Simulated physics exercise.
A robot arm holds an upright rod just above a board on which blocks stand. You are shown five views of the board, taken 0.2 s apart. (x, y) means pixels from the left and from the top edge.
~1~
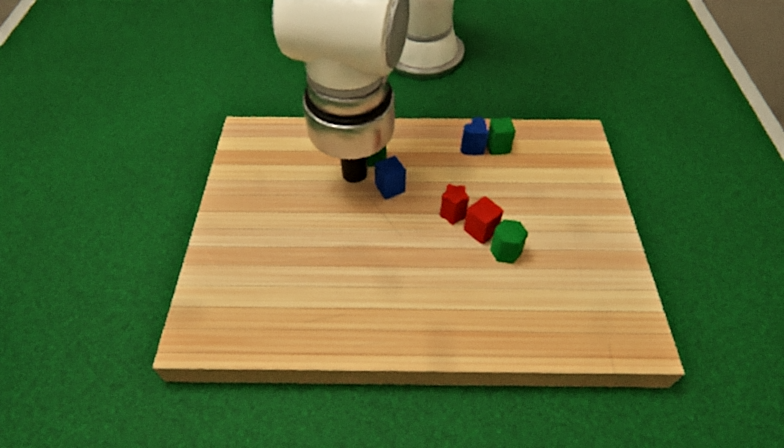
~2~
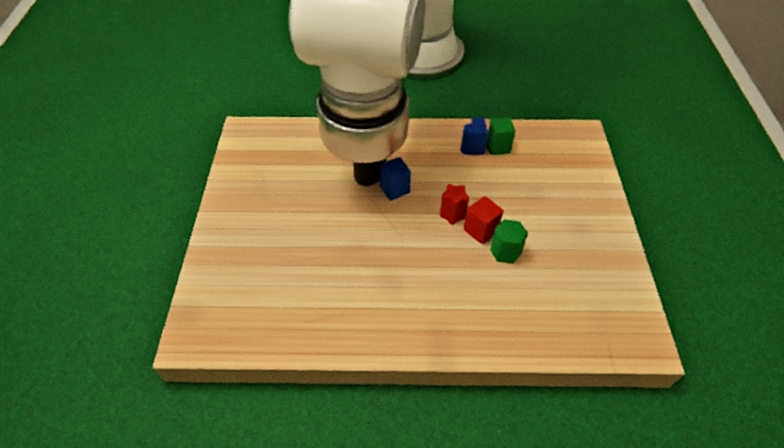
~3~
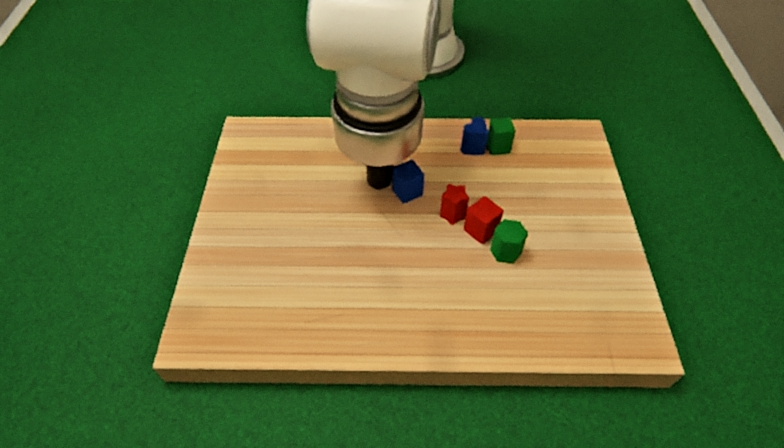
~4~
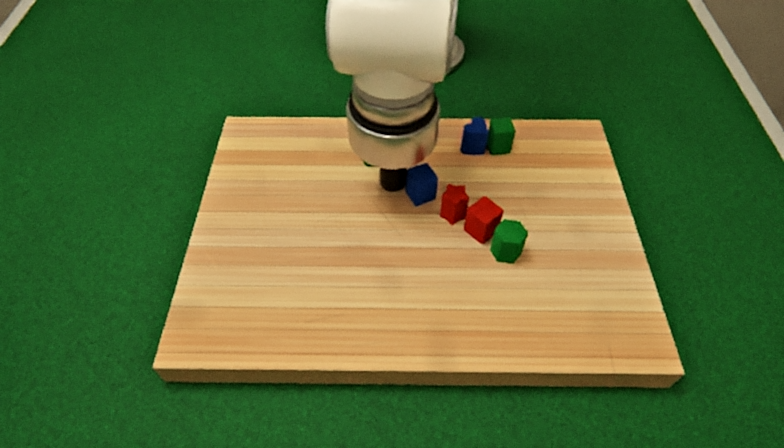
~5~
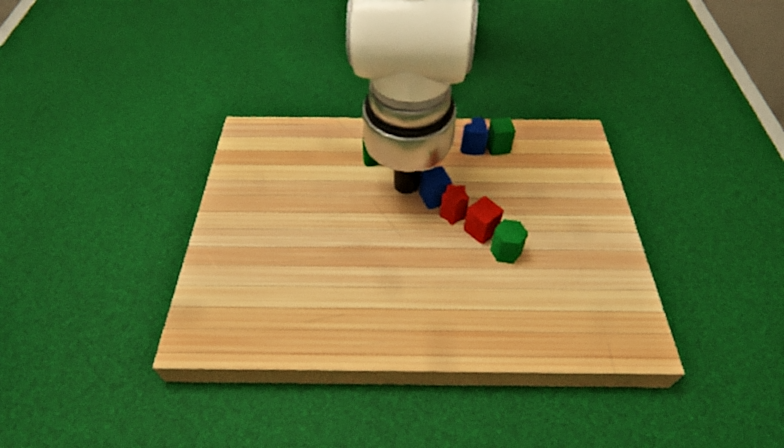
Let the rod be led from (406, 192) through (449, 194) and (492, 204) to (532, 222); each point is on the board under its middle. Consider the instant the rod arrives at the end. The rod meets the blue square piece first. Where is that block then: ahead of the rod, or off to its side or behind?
The block sits ahead of the rod.
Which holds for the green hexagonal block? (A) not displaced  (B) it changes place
Answer: A.
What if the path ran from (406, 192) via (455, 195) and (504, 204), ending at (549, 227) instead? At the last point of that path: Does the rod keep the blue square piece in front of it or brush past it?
Looking at the end of the path, the blue square piece is still being driven ahead.
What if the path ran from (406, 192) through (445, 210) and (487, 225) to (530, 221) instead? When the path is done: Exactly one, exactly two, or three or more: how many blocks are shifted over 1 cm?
Looking at the path, I think three or more of the blocks end up more than 1 cm away.
On the path given first. One third of the way, rod (451, 186); blue square piece (477, 180), turned 50° clockwise; red star (459, 195), turned 15° clockwise.
Two thirds of the way, rod (494, 196); blue square piece (522, 192), turned 55° clockwise; red star (459, 195), turned 15° clockwise.
At the end, rod (535, 215); blue square piece (566, 208), turned 35° clockwise; red star (459, 195), turned 15° clockwise; red square piece still; green hexagonal block still.
